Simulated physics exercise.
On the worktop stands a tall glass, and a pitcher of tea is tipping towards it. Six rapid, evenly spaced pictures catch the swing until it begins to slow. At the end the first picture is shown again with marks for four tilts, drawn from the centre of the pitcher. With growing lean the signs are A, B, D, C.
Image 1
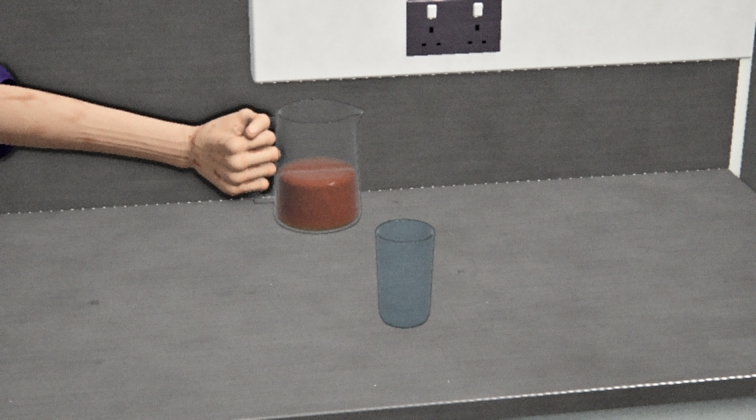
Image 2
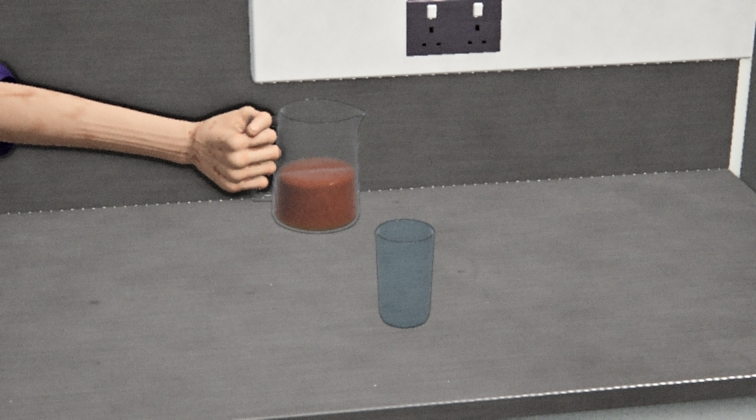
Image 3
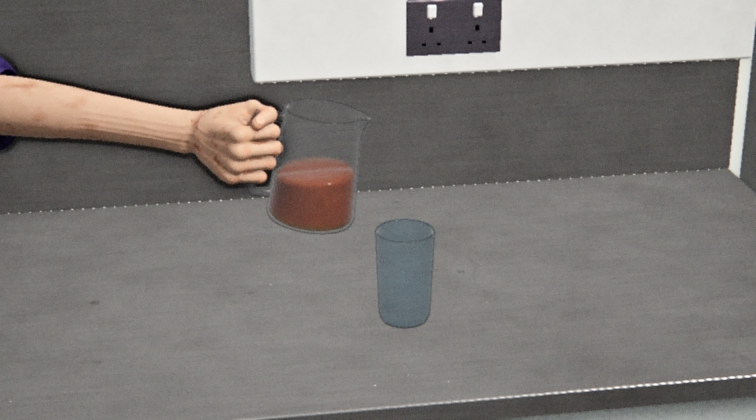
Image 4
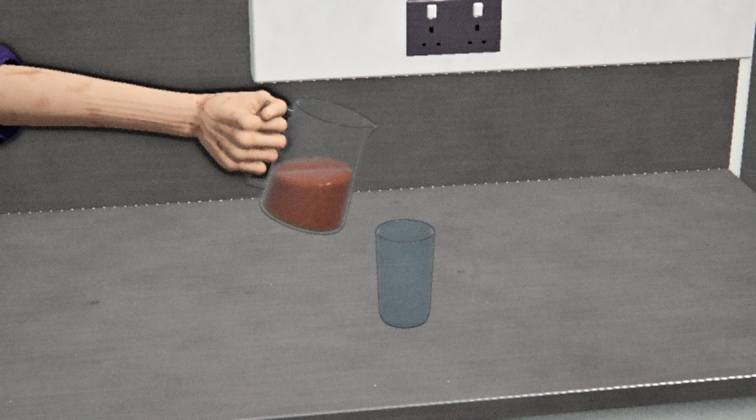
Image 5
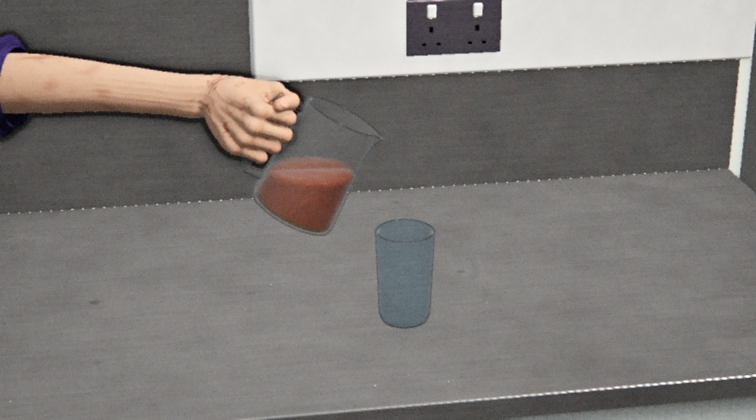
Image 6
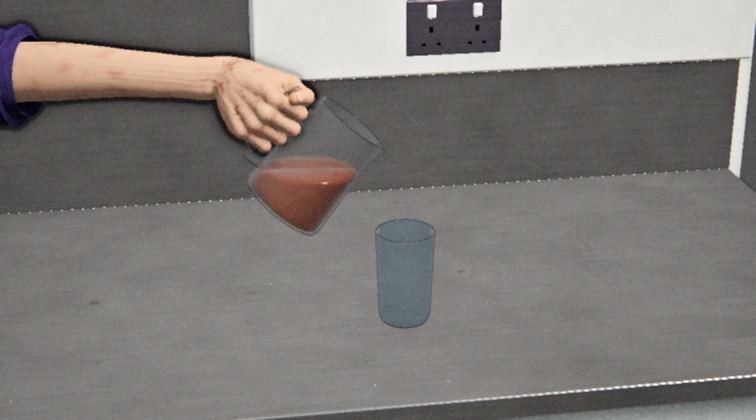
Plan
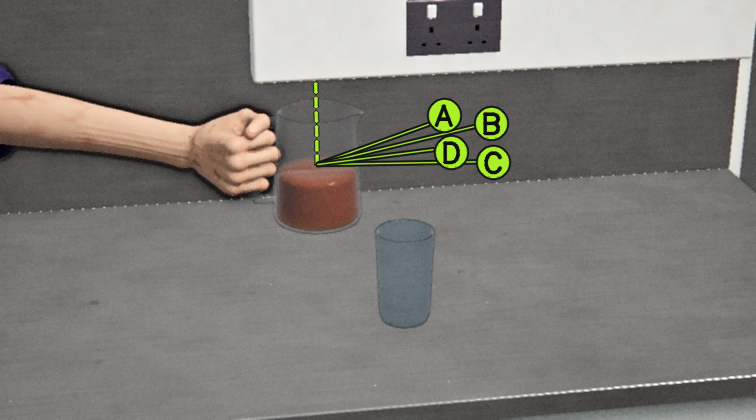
In the video, a hand holds a clear pitcher of reddish-brown liquid by its handle behind a bluish tall glass on a grey worktop, then steadily tilts it rightward towards the glass, with no liquid leaving the pitcher.
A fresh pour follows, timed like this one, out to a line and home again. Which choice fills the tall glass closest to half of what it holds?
Tilt B.
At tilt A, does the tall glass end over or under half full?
Under half.
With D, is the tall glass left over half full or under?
Over half.
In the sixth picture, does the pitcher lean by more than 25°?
Yes, it does.
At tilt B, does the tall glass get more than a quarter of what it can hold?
Yes, clearly.
In lime, A at (428, 124); B at (475, 126); C at (476, 161); D at (433, 149).
If A is chosen, the tall glass ends with about 30 % of what it can hold.
If B is chosen, the tall glass ends with about 49 % of what it can hold.
If C is chosen, the tall glass ends with about 83 % of what it can hold; 6 % of the tea is spilt.
If D is chosen, the tall glass ends with about 68 % of what it can hold.
